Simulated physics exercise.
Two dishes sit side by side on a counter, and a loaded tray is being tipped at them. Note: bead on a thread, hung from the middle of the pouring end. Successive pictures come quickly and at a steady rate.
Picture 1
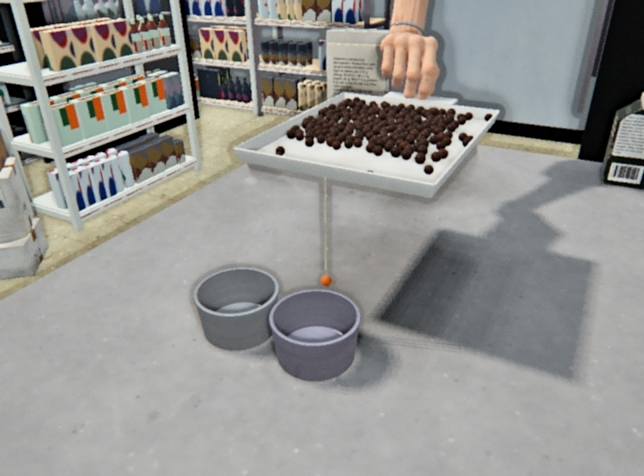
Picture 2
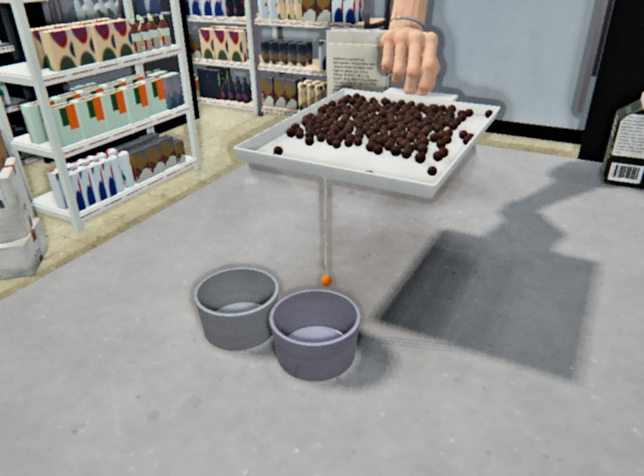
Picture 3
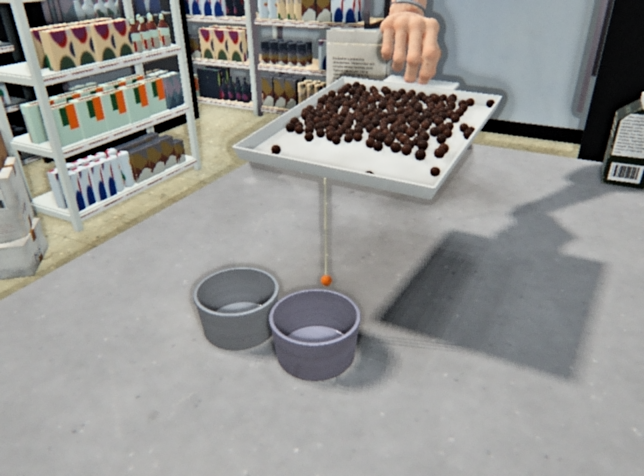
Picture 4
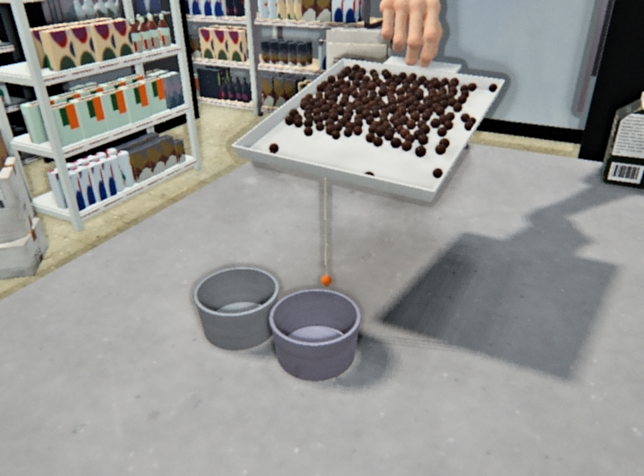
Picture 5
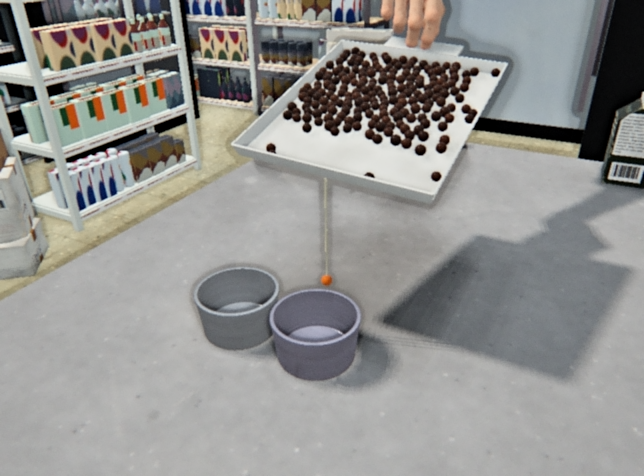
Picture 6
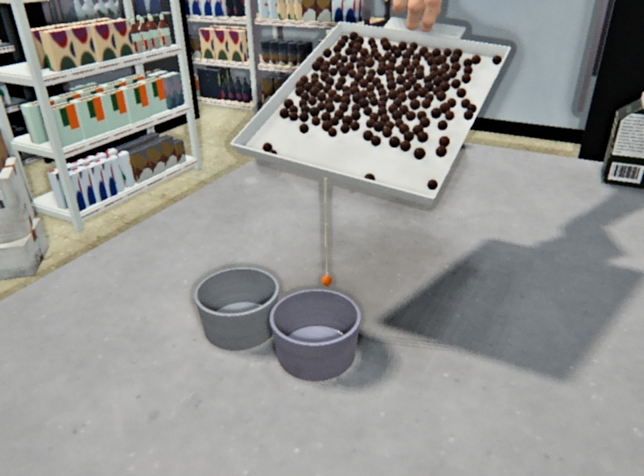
A hand raising the far end of a white tray of dark chocolate balls, tilting it steeper above two dishes on a grey counter.
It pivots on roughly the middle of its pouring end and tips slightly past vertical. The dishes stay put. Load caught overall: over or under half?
Under.
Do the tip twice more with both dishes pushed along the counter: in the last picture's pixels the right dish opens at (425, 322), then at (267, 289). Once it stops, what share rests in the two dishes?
Trial 1 around 20 percent, trial 2 around 0 percent.
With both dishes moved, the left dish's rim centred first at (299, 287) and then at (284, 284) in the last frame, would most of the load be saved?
Try 1: A lesser share; try 2: A lesser share.
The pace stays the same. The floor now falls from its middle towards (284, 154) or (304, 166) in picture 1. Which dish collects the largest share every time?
So, the dish at the left the first time round, the dish at the left the second.
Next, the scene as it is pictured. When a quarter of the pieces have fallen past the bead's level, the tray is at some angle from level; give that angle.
Roughly 65 degrees.
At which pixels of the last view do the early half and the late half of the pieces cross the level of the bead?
First roughly (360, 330), then roughly (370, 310).
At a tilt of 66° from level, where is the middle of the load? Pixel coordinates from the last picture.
(364, 215).
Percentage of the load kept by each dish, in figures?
Estimate - left dish 0 percent, right dish 30 percent.
Soon after the last picture, tray tipped steeply; about half on the tray; a small part in the right dish; about a quarter outside both; about a third in the air.
A little later, tray tipped past a quarter turn; about a quarter in the right dish; about two thirds outside both; a small part in the air.
Later still, tray tipped past a quarter turn; about a quarter in the right dish; most outside both.
By the end, tray tipped past a quarter turn; about a quarter in the right dish; none in the left dish; most outside both.
